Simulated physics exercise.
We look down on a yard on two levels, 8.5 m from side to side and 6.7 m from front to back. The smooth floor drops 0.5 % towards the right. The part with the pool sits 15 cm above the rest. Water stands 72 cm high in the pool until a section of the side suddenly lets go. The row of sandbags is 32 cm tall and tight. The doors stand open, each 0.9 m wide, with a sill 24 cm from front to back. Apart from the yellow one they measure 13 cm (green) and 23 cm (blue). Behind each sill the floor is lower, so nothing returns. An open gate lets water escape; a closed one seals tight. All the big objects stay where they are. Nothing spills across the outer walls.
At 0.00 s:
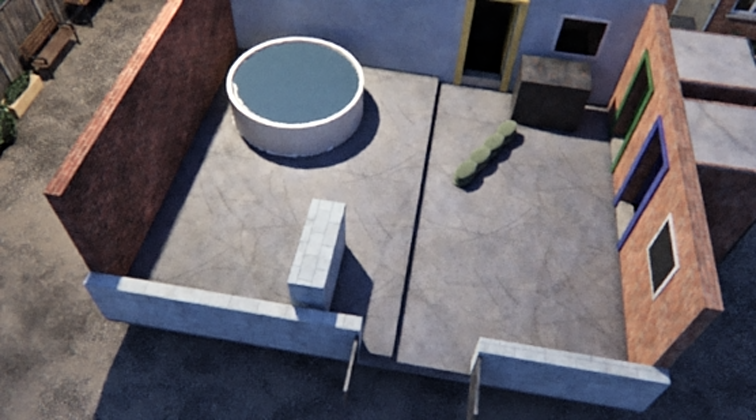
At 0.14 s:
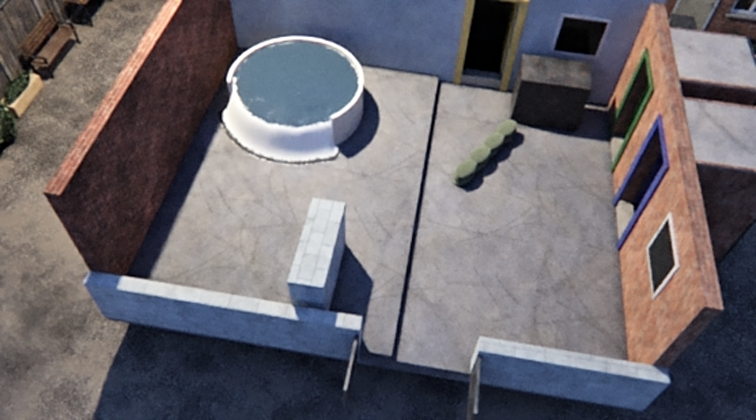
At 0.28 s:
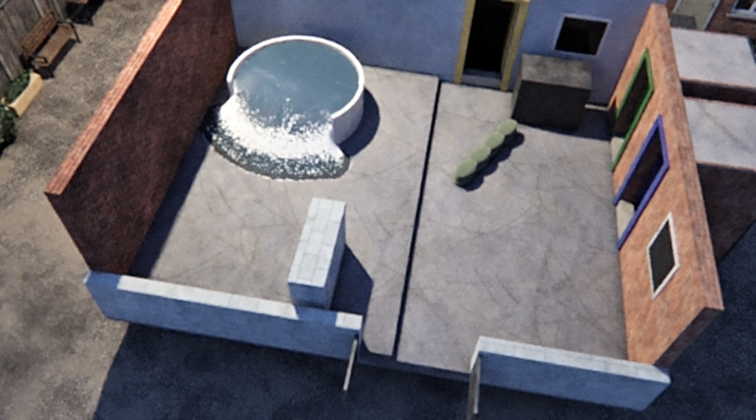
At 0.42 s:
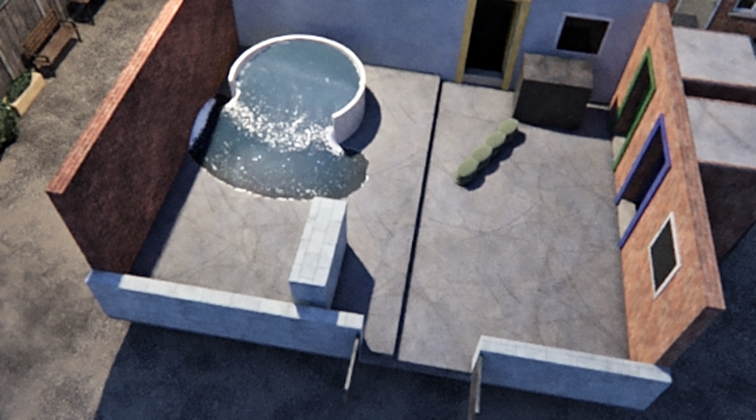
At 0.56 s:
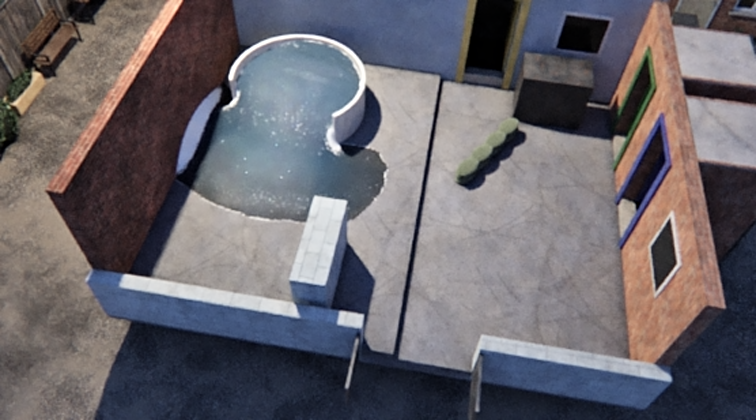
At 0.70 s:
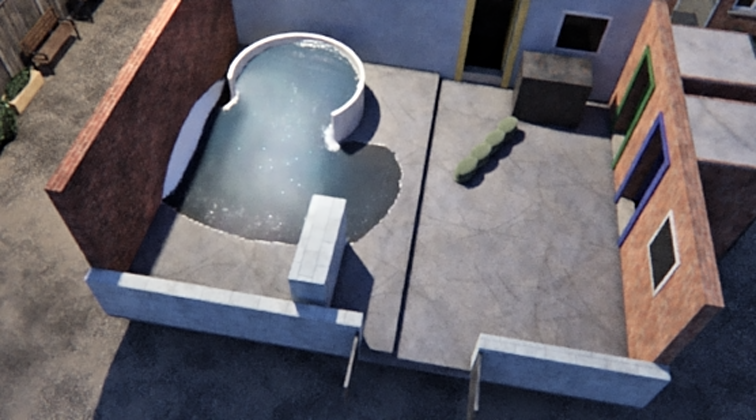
Water pouring from a gap in a round white pool and spreading across the paved floor of a walled yard, seen from above.
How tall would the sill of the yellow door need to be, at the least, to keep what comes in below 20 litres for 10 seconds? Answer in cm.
About 14.5 cm.
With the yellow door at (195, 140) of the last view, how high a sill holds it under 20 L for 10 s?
Roughly 29 cm.
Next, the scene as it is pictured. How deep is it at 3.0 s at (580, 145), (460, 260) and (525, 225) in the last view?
About 0, 3 and 0 cm.
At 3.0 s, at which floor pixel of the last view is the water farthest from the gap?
At about (607, 380).
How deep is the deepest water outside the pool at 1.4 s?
Roughly 48 cm.
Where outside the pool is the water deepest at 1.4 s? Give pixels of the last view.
Near (119, 291).
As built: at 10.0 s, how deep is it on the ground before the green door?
About 12.0 cm.
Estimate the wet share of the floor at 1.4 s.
About 35 per cent.
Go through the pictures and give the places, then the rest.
In the first picture, still water, 72 cm deep, in the pool at (296, 83); the yellow door at (487, 51) is dry.
In the second picture, water pours out at (266, 140) and has run 0.3 m, to (221, 113); about 9 cm deep outside, 72 cm at the back.
In the third picture, the gap is at (266, 141), the front 0.8 m out at (332, 176); the back of the pool holds 72 cm.
In the fourth picture, water pours out at (268, 141) and has run 1.3 m, to (344, 194); about 10 cm deep outside, 72 cm at the back.
In the fifth picture, the front is at a hidden place, 1.8 m from the gap at (268, 141); 6.9 m2 of floor is wet, 70 cm left at the back.
In the sixth picture, the front is at (352, 239), 2.3 m from the gap at (267, 140); 9.5 m2 of floor is wet, 63 cm left at the back; the yellow door at (488, 47), 5.1 m from the gap, is still 3.3 m from the nearest water.
After 1.4 s water covers 35 % of the floor, deepest (48 cm) near (119, 291); it has not reached the yellow door.
After 3.0 s water covers 50 % of the floor, deepest (50 cm) near (255, 314); it has not reached the yellow door.
After 10.0 s water covers 90 % of the floor, deepest (20 cm) near (491, 137); 17 cm at the yellow door, 0 litres in over its 26 cm sill.
At the yellow door as built, the water arrived by 6.2 s and peaked near 20 cm at 7.6 s.
With a sill of 12 cm, 43 litres would have come in within the 10 s; with 16 cm, 12 litres. So under 20 litres takes about 14.5 cm.
